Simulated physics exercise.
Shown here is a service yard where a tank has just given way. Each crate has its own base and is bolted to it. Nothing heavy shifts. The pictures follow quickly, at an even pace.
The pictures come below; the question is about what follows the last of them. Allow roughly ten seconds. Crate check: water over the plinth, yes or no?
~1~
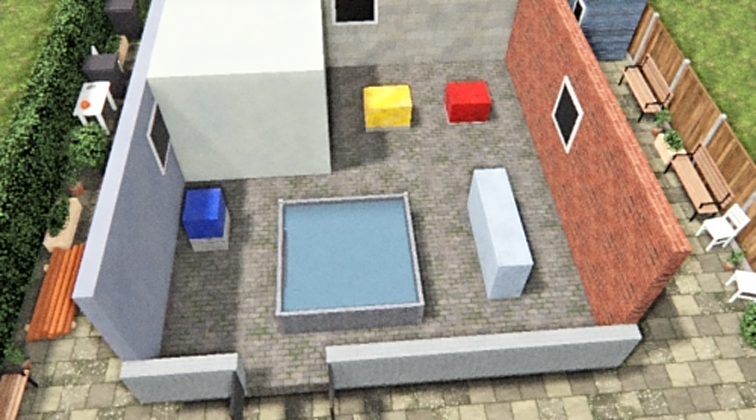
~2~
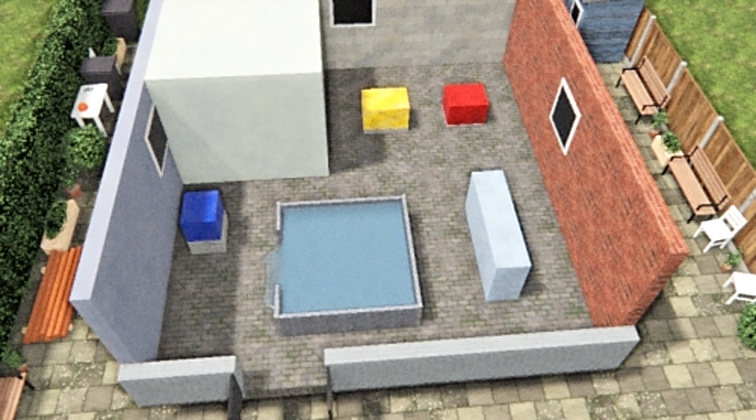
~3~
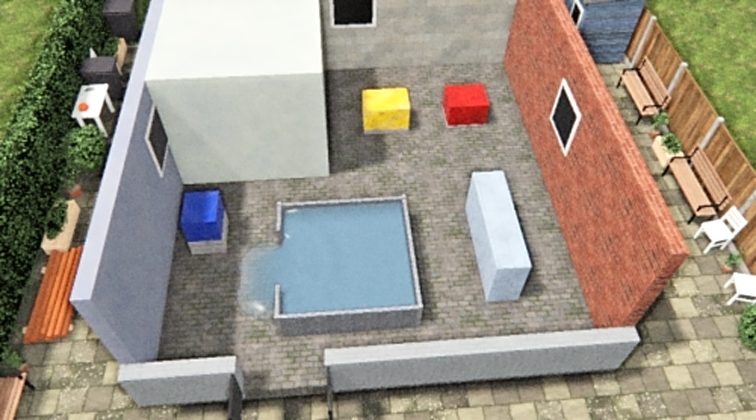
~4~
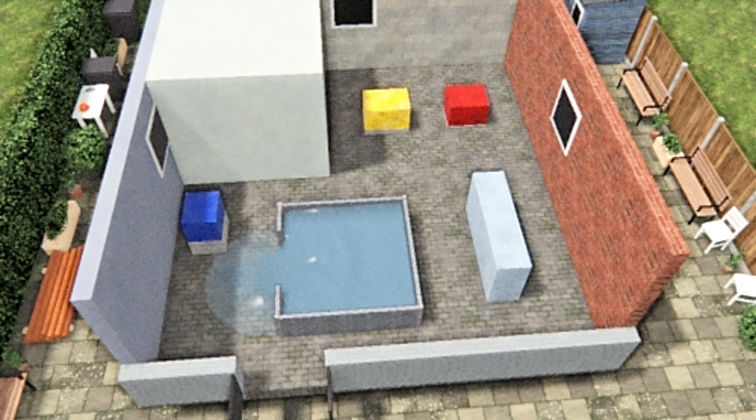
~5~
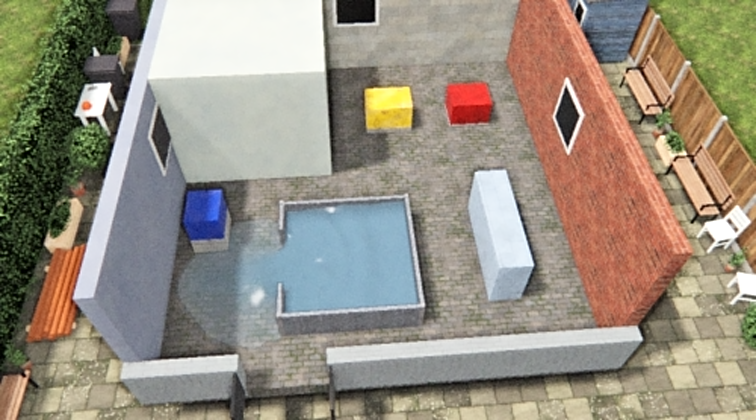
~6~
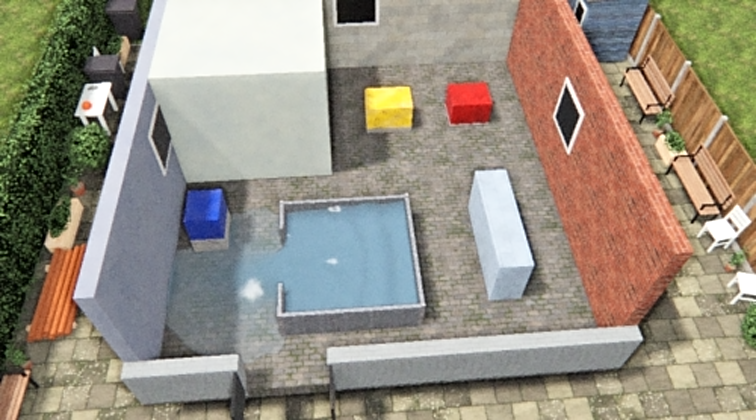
Red crate yes, yellow crate no, blue crate no.
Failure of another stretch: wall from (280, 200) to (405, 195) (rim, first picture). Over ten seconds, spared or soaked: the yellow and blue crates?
My take: The yellow one gets flooded, while the blue one stays clear.
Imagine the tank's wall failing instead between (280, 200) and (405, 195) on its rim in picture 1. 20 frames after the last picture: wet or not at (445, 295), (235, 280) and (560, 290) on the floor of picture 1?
In sequence: Untouched, inundated, untouched.
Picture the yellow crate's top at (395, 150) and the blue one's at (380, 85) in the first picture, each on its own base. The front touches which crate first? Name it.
Judging by the pictures, the yellow one.
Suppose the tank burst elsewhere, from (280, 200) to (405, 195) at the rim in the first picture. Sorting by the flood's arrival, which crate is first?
That would be the yellow-painted one.
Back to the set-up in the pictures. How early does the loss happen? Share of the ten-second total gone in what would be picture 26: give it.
Roughly 10 percent.
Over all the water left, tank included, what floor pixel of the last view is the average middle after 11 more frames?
I'd point to (299, 277).
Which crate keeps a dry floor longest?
I'd pick the yellow crate.
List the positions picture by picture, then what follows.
The first picture shows the water tank at (347, 252) is whole and still.
In the second picture, water pours out at (283, 271) and has run to a hidden place.
In the third picture, water pours out at (283, 272) and has run to (245, 303).
In the fourth picture, water pours out at (283, 272) and has run to (210, 296).
In the fifth picture, water pours out at (285, 271) and has run to (182, 287).
In the sixth picture, the front is at (167, 316), out from the gap at (285, 270).
A moment on, water covers 15 % of the floor; the red crate not reached, the yellow crate not reached, the blue crate water round its plinth.
Next, water covers 20 % of the floor; the red crate not reached, the yellow crate not reached, the blue crate water round its plinth.
Then, water covers 30 % of the floor; the red crate not reached, the yellow crate not reached, the blue crate water round its plinth.
Later, water covers 60 % of the floor; the red crate not reached, the yellow crate not reached, the blue crate water round its plinth.
In the end, water covers 80 % of the floor; the red crate was topped, the yellow crate stayed above the water, the blue crate stayed above the water.
